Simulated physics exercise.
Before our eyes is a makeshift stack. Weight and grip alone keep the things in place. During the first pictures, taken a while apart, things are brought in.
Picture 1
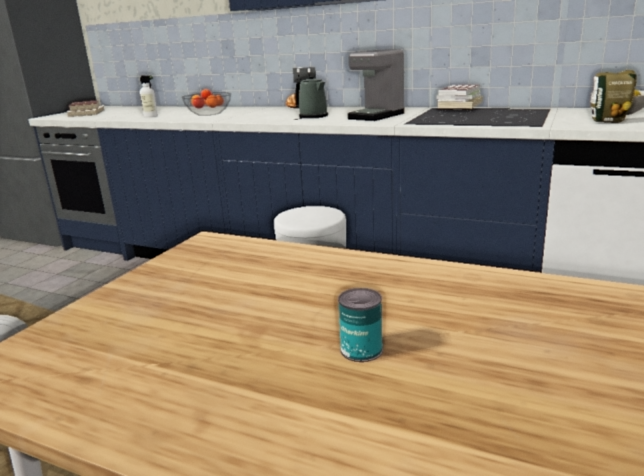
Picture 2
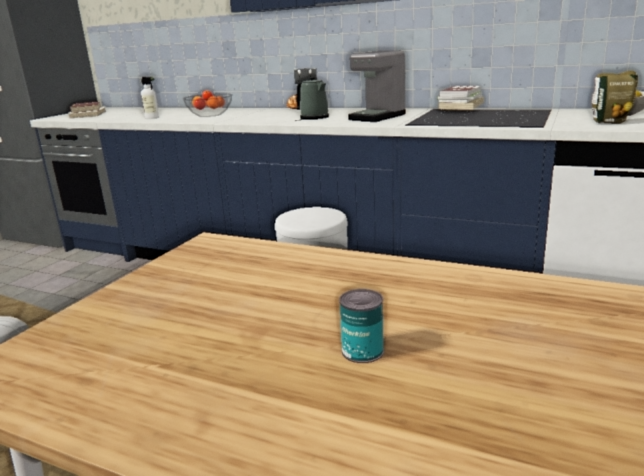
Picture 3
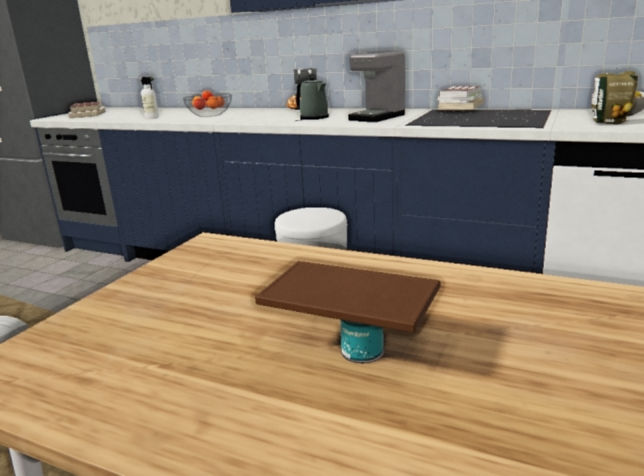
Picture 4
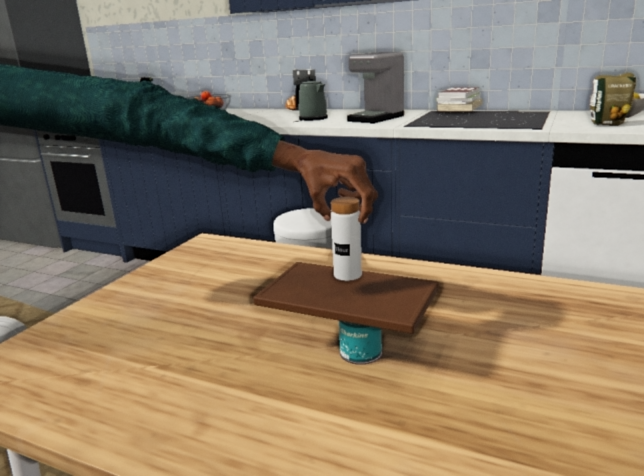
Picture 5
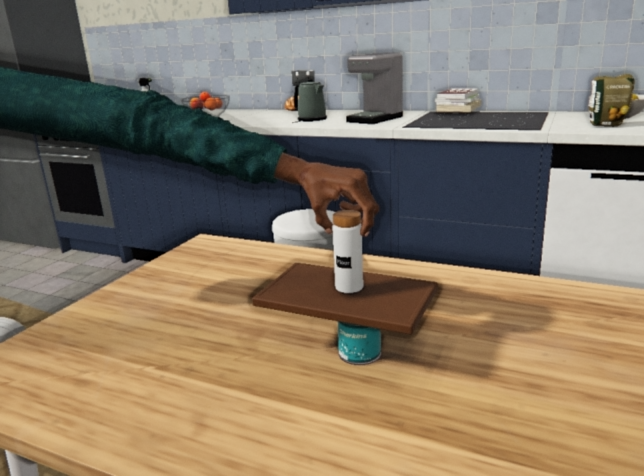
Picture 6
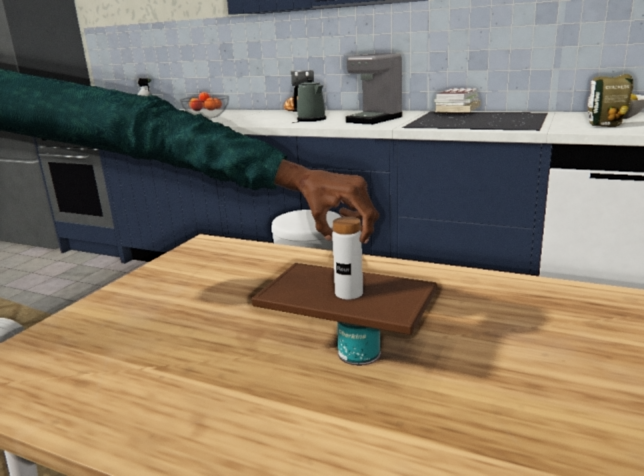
The clip shows a turquoise tin on a wooden table in a kitchen, then a brown board resting across it, before a hand in a green sleeve lowers a white shaker onto the board and keeps holding its top.
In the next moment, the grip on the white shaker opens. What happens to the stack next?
The stack stays put.
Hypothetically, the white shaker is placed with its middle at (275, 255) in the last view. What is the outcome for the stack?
What happens next is that it goes down.
Then, 0.20 s past the last view, nothing moves.
Then, 0.50 s past the last view, white shaker resting near (348, 258).
Finally, all 3 still in place. Final places as the last picture's camera would see them, white shaker near (348, 258). The stack keeps its balance.
